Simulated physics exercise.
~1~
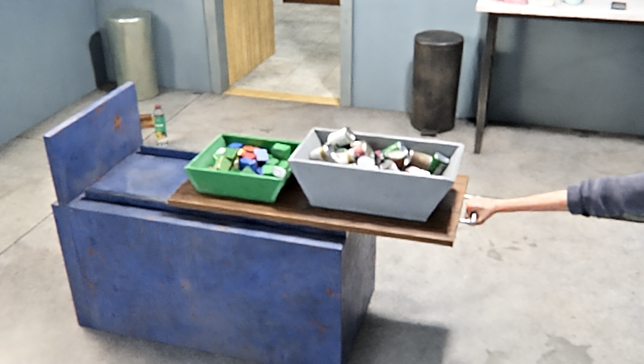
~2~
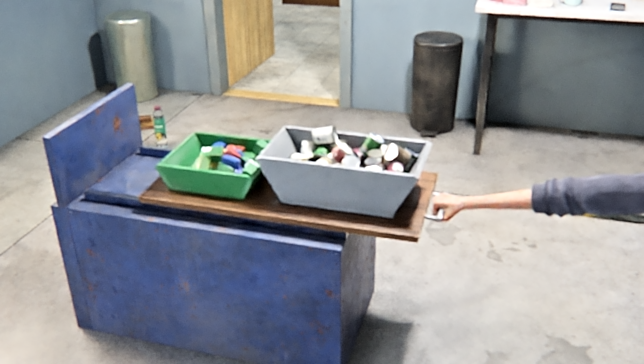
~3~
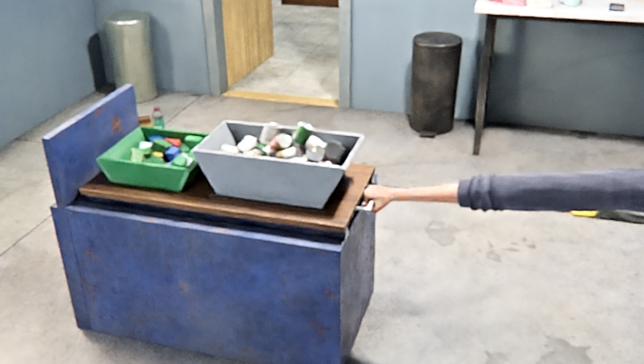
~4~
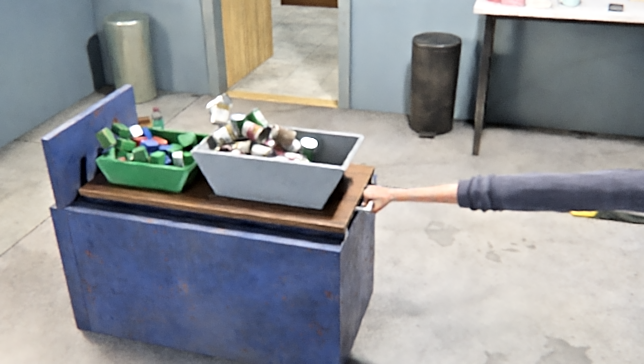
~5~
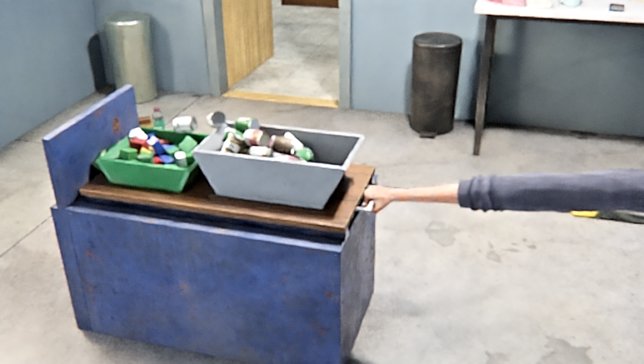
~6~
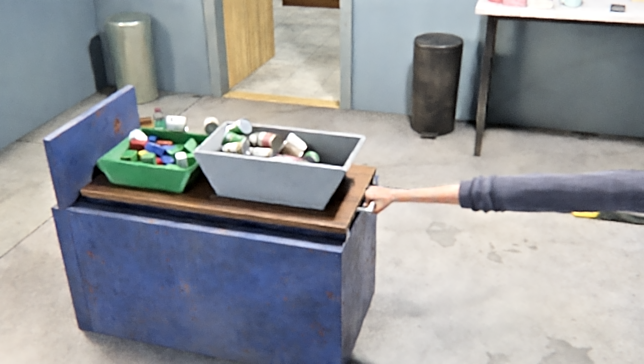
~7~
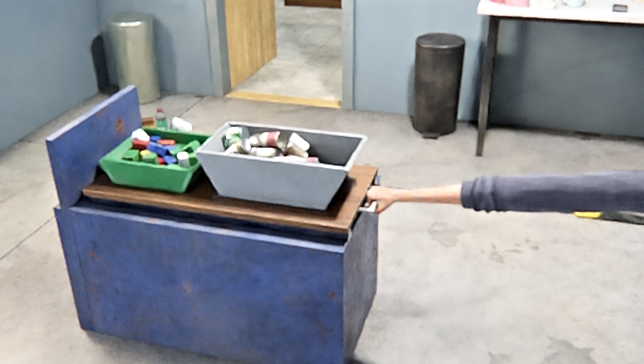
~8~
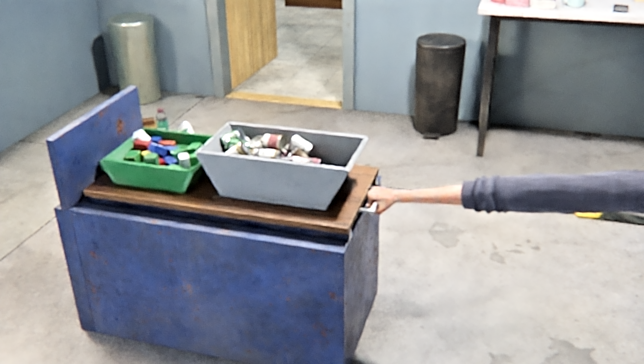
In a grey-walled room, a hand pushes a brown shelf carrying a green tote and a grey tote leftward across a blue cabinet until it stops; the small tins and coloured bricks surge left, a few spill out, and most settle inside the totes.
